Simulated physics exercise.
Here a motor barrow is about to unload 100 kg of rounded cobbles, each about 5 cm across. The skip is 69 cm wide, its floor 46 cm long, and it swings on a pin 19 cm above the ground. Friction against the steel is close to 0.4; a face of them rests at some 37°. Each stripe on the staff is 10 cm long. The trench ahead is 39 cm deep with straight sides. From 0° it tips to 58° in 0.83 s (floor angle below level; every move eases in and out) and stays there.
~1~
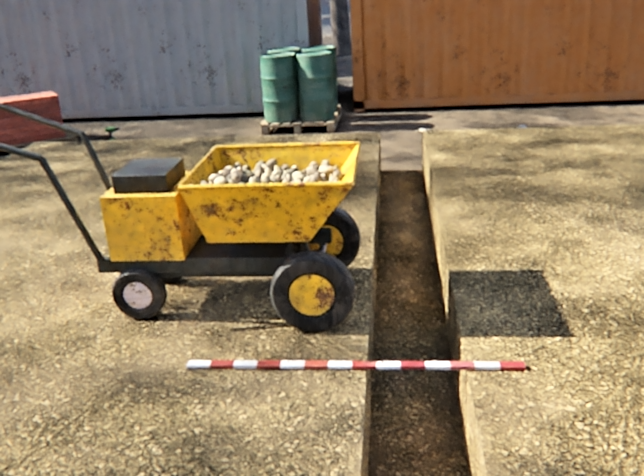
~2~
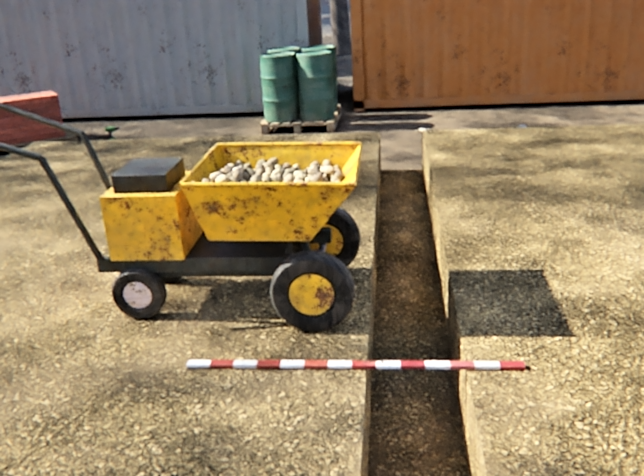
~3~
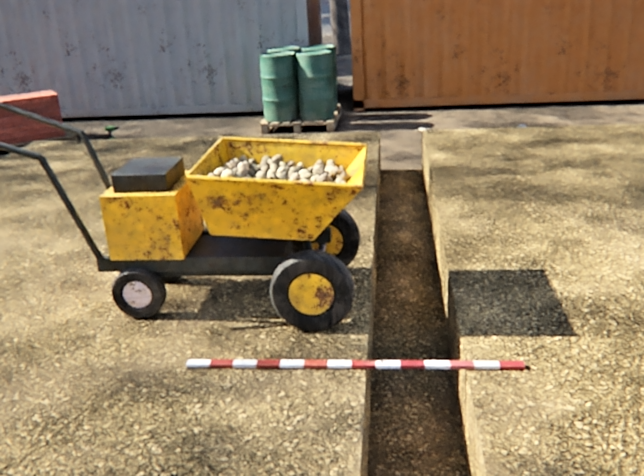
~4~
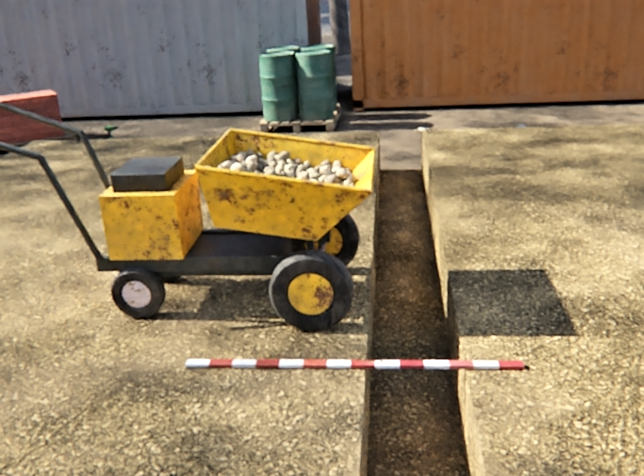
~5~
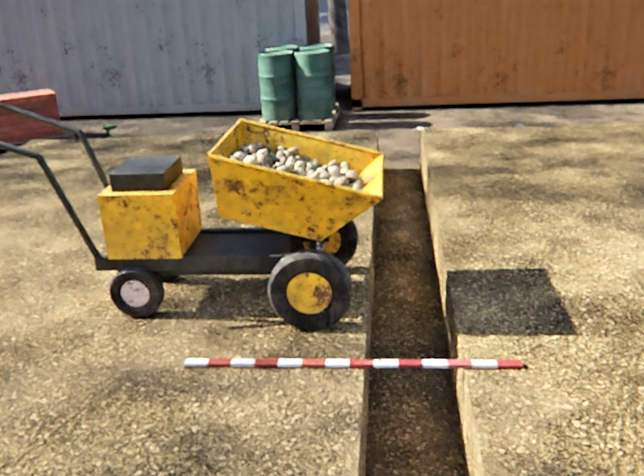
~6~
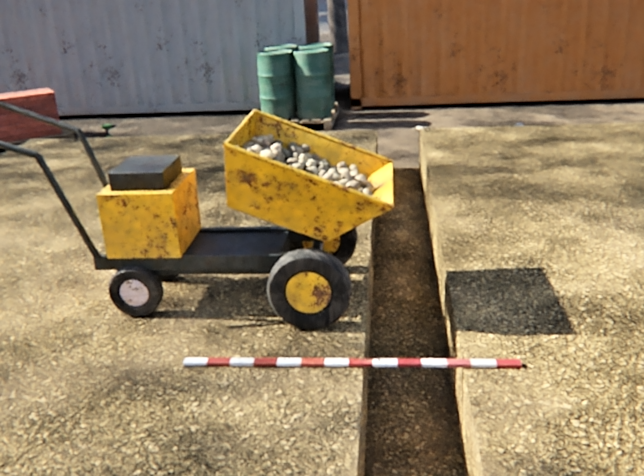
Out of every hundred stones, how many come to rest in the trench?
About 24 per cent.
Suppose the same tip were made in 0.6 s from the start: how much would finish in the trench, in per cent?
In that case some 20 per cent.
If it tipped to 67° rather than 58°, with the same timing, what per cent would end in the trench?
Then about 40 per cent.
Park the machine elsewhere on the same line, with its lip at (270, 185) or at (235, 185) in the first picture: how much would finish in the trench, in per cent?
First some 55, then 40 per cent.
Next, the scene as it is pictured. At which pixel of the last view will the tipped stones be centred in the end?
Their middle is at about (470, 292).
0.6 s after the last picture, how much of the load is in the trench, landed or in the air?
Some 5 per cent.
Then, 0.3 s after the last picture the floor is at 49°, 100 % in the skip; the foremost stones are at (401, 226).
Then, 0.6 s after the last picture the floor is at 58°, 92 % in the skip, 4 % in the trench, 4 % past the trench; the foremost stones are at (472, 277).
Then, 0.9 s after the last picture the floor is at 58°, 60 % in the skip, 8 % in the trench, 32 % past the trench; the foremost stones are at (574, 306).
Then, 2.9 s after the last picture the floor is at 58°, 39 % in the skip, 24 % in the trench, 37 % past the trench; the foremost stones are past the picture's edge.
